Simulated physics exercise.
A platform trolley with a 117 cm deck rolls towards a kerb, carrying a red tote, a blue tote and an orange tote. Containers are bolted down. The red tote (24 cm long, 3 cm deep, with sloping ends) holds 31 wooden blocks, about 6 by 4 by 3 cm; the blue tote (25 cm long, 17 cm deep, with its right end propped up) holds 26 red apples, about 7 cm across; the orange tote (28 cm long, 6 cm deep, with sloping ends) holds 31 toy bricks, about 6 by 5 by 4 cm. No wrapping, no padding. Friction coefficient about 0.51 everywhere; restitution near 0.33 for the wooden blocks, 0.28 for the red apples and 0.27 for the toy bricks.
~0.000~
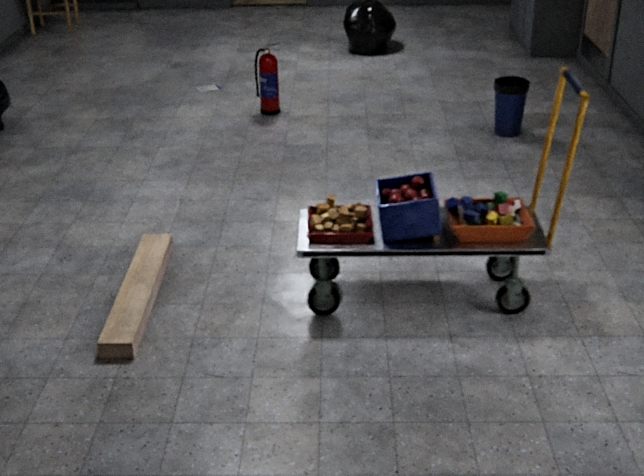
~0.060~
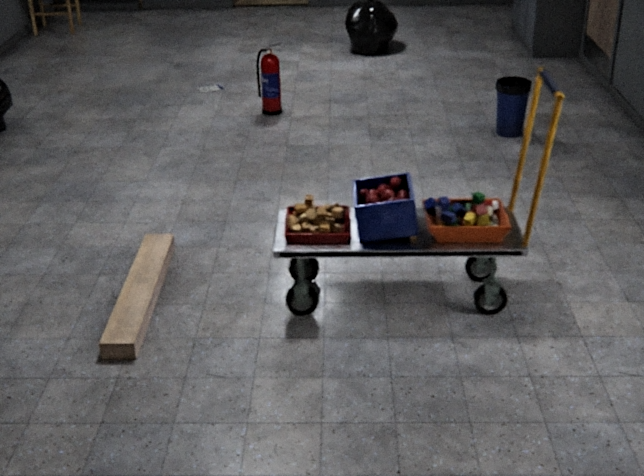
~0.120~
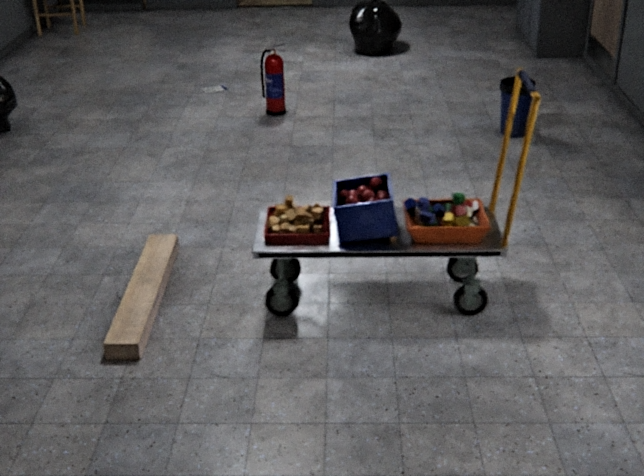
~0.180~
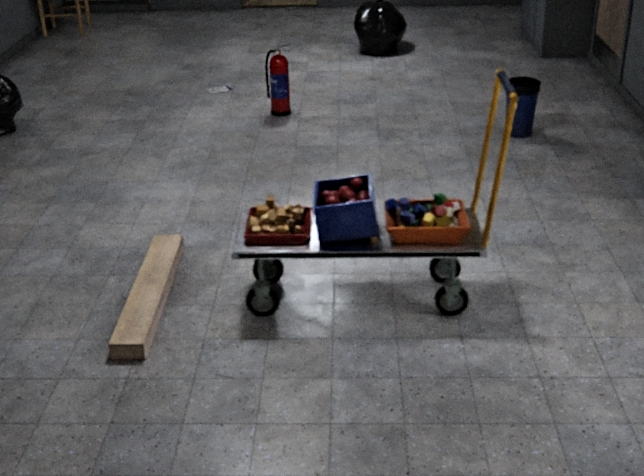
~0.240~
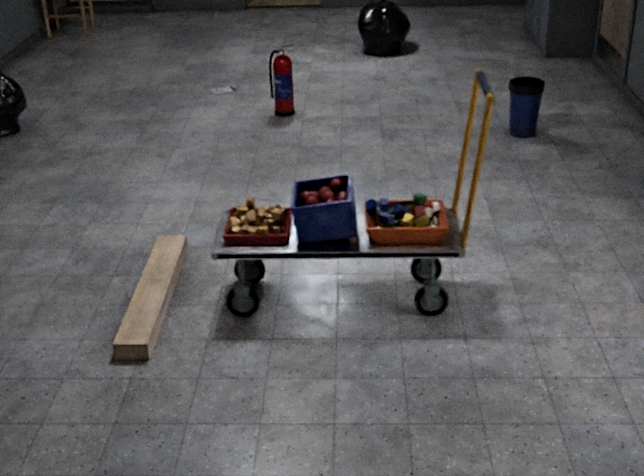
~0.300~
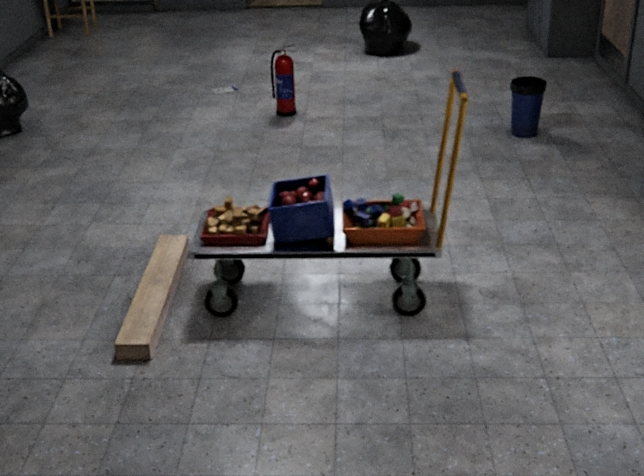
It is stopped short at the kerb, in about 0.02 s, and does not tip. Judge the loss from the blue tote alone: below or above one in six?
Under a sixth of the red apples leave the blue tote.
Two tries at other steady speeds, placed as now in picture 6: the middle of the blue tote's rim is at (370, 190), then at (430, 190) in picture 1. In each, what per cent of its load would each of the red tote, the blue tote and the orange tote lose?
Red tote 20 then 50, blue tote 0 then 0, orange tote 10 then 30 per cent.
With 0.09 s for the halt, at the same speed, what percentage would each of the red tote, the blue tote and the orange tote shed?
In that case red tote 30, blue tote 0, orange tote 10 per cent.
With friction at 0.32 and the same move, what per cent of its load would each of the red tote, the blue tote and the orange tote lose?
Then red tote 50, blue tote 0, orange tote 20 per cent.
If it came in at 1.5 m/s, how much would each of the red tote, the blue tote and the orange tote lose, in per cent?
In that case red tote 30, blue tote 0, orange tote 10 per cent.
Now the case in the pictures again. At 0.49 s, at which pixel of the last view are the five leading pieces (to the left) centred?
Around (158, 209).
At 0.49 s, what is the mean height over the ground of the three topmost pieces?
About 60 cm.
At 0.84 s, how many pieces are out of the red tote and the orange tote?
About: Red tote 10, orange tote 8.
After 0.39 s, impact.
After 0.49 s, red tote 27 in, 4 out, blue tote 26 in, 0 out and orange tote 28 in, 3 out.
After 0.61 s, red tote 23 in, 8 out, blue tote 26 in, 0 out and orange tote 28 in, 3 out.
After 0.84 s, red tote 21 in, 10 out, blue tote 26 in, 0 out and orange tote 24 in, 7 out.
When it is over (at 1.35 s), red tote 21 in, 10 out, blue tote 26 in, 0 out and orange tote 24 in, 7 out. Asked share, 0 of 26, 0 per cent.
